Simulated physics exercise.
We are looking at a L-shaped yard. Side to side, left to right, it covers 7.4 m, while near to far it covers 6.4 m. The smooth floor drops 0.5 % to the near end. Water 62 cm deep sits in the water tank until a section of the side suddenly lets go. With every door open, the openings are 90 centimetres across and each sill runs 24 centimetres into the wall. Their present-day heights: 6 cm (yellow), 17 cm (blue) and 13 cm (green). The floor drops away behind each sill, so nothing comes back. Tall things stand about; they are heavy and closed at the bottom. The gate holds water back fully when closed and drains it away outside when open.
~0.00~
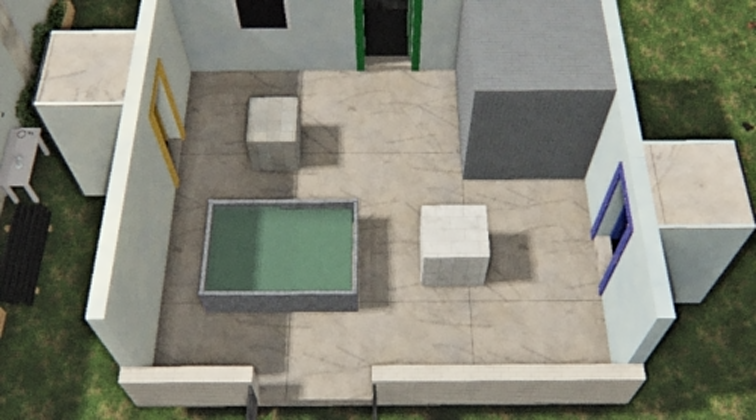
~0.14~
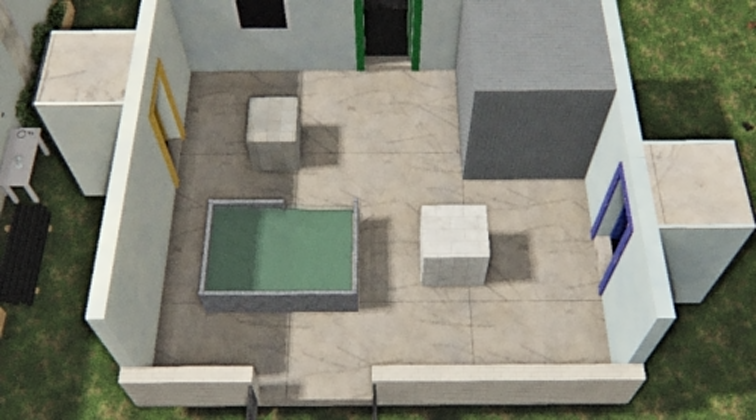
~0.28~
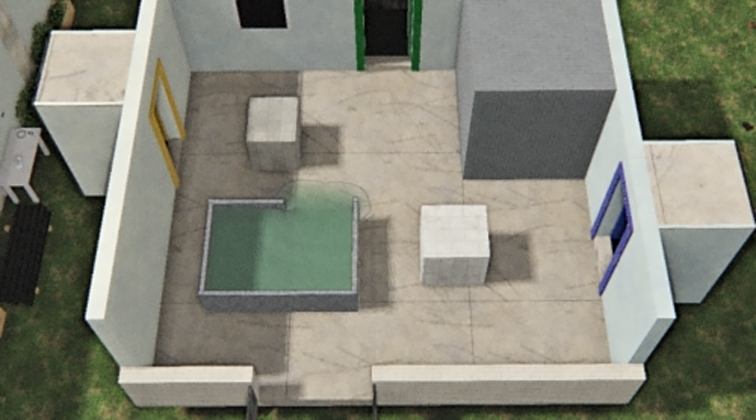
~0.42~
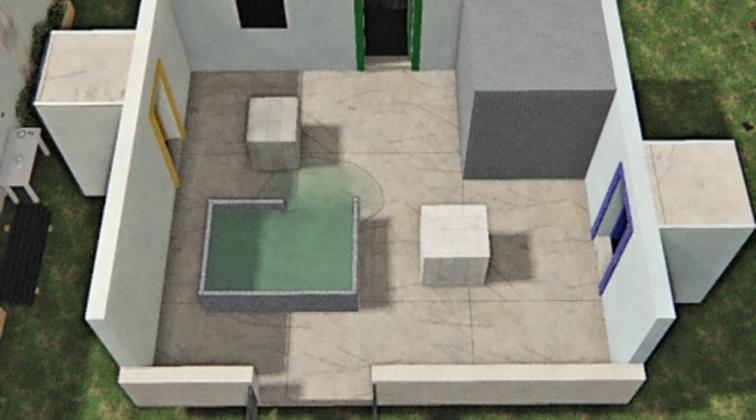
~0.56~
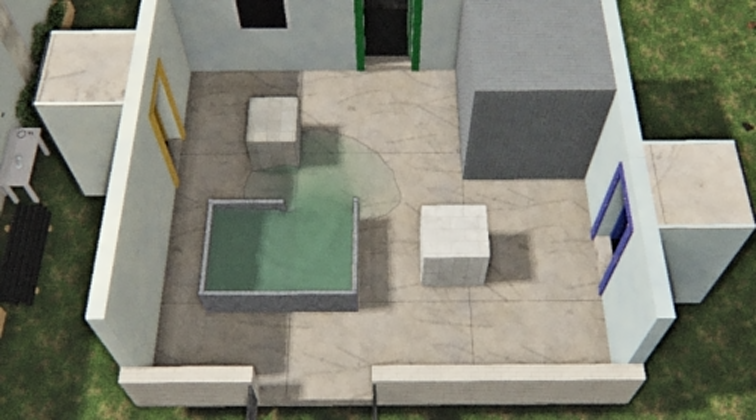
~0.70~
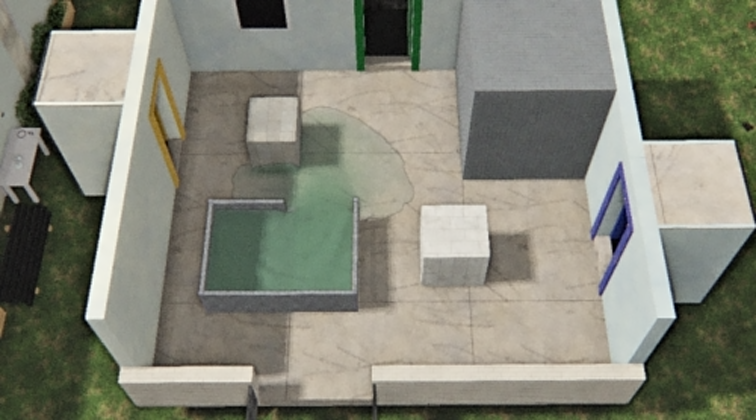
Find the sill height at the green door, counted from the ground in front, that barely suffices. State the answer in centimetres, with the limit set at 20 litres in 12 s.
It barely suffices at around 20 cm.
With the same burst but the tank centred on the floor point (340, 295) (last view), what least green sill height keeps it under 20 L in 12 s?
In this case, 20 cm or so.
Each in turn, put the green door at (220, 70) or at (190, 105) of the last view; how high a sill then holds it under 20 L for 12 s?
You'd want about 10.0 cm there first, then about 12.0 cm.
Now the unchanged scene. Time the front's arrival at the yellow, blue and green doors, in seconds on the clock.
Front log: Yellow = 1.4 s, blue = 6.0 s, green = 1.3 s.
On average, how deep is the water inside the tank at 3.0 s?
It averages near 27 cm.
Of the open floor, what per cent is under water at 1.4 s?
I'd estimate about 25 percent.
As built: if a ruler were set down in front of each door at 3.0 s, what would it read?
Reading in centimetres: Yellow = 6, blue = 0, green = 22.
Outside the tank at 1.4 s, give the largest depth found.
About 36 cm.
After 1.4 s water covers 25 % of the floor, deepest (36 cm) near (335, 218); 13 cm at the green door, 0 litres in over its 13 cm sill.
After 3.0 s water covers 40 % of the floor, deepest (32 cm) near (412, 73); 22 cm at the green door, 54 litres in over its 13 cm sill.
After 12.0 s water covers 95 % of the floor, deepest (11 cm) near (151, 385); 7 cm at the green door, 95 litres in over its 13 cm sill.
At the green door as built, the water arrived by 1.3 s and peaked near 25 cm at 2.2 s.
With a sill of 18.5 cm, 31 litres would have come in within the 12 s; with 21.5 cm, 12 litres. So under 20 litres takes about 20 cm.
